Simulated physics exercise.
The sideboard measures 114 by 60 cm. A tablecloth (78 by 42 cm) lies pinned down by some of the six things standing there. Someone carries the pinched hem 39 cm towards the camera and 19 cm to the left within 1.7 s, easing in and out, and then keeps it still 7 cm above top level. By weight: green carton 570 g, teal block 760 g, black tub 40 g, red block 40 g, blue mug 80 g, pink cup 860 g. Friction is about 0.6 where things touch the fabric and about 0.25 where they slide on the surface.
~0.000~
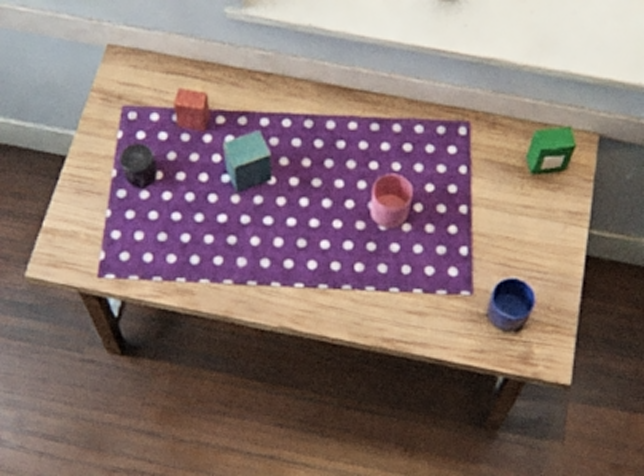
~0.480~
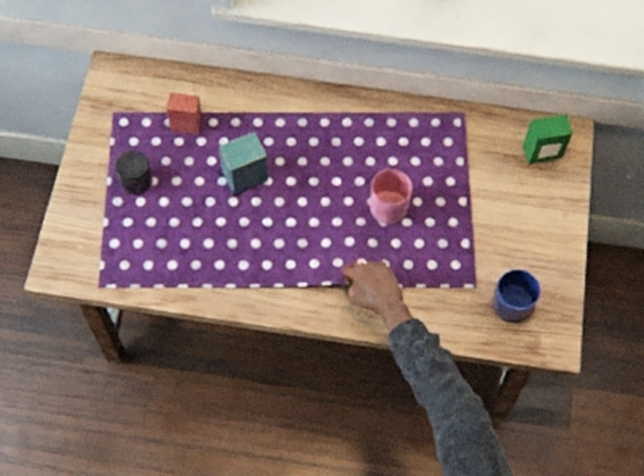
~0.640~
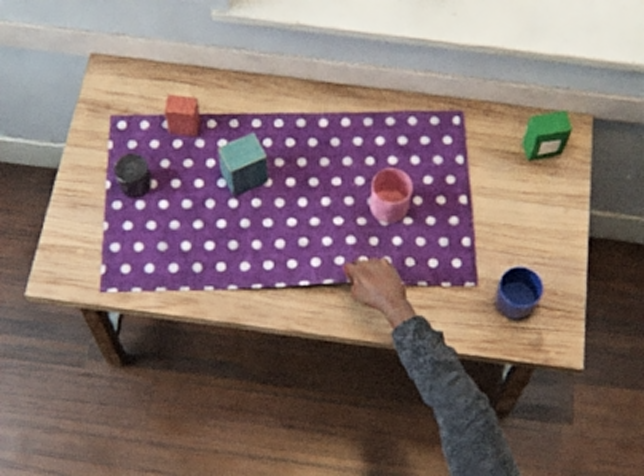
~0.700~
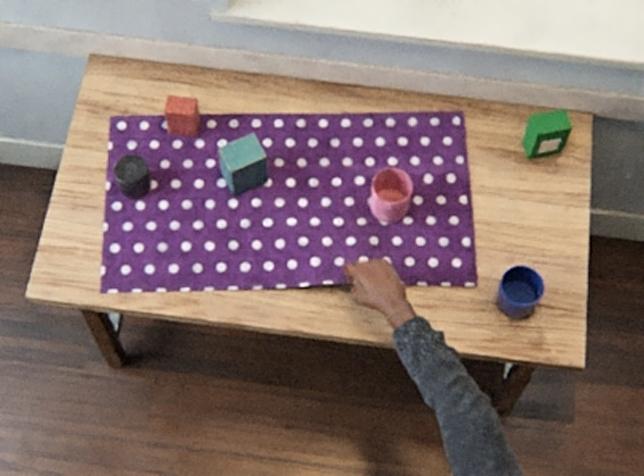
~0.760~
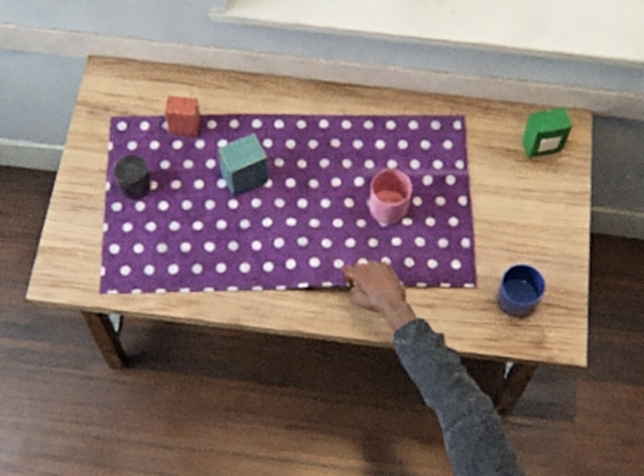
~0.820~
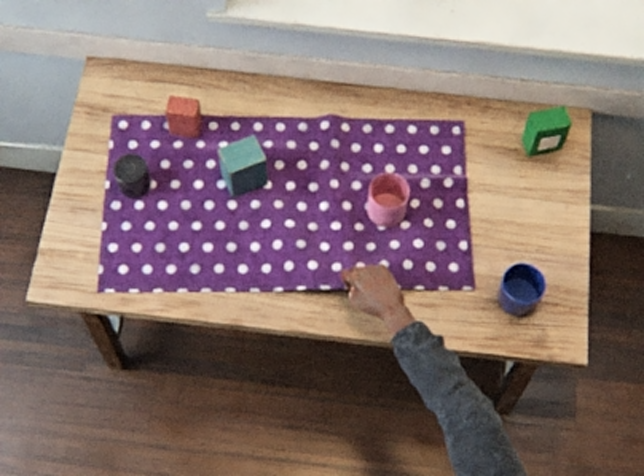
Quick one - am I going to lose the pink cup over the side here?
Yes, it goes over.
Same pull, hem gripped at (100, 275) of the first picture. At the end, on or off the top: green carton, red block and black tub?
Outcome: Green carton keeps its place; red block leaves the top; black tub leaves the top.
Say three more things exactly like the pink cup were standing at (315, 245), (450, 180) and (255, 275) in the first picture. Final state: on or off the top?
So it goes: The first one ends up off, the next ends up off, the last ends up off.
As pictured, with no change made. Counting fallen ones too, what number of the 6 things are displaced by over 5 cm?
Counted result: 4.
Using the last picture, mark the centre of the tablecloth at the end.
About (259, 357).
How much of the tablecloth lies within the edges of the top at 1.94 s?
Some 50 in a hundred.
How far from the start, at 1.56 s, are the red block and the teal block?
I'd put the red block at some 15 centimetres and the teal block at some 15 centimetres.
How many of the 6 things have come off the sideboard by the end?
The count is 1.
By 1.2 s, 100 % of the tablecloth is still over the top; pink cup 12 cm off its start, red block 6 cm off its start, teal block 6 cm off its start.
By 1.6 s, 80 % of the tablecloth is still over the top; pink cup 27 cm off its start, teal block 16 cm off its start, red block 16 cm off its start.
By 1.9 s, 50 % of the tablecloth is still over the top; pink cup over the edge, teal block 27 cm off its start at (247, 274), red block 26 cm off its start at (250, 195).
By 2.3 s, 40 % of the tablecloth is still over the top; pink cup over the edge, teal block 32 cm off its start, red block 29 cm off its start.
By 3.9 s, 40 % of the tablecloth is still over the top; pink cup over the edge, teal block 32 cm off its start at (241, 299), red block 30 cm off its start at (246, 215), black tub 16 cm off its start at (162, 231).
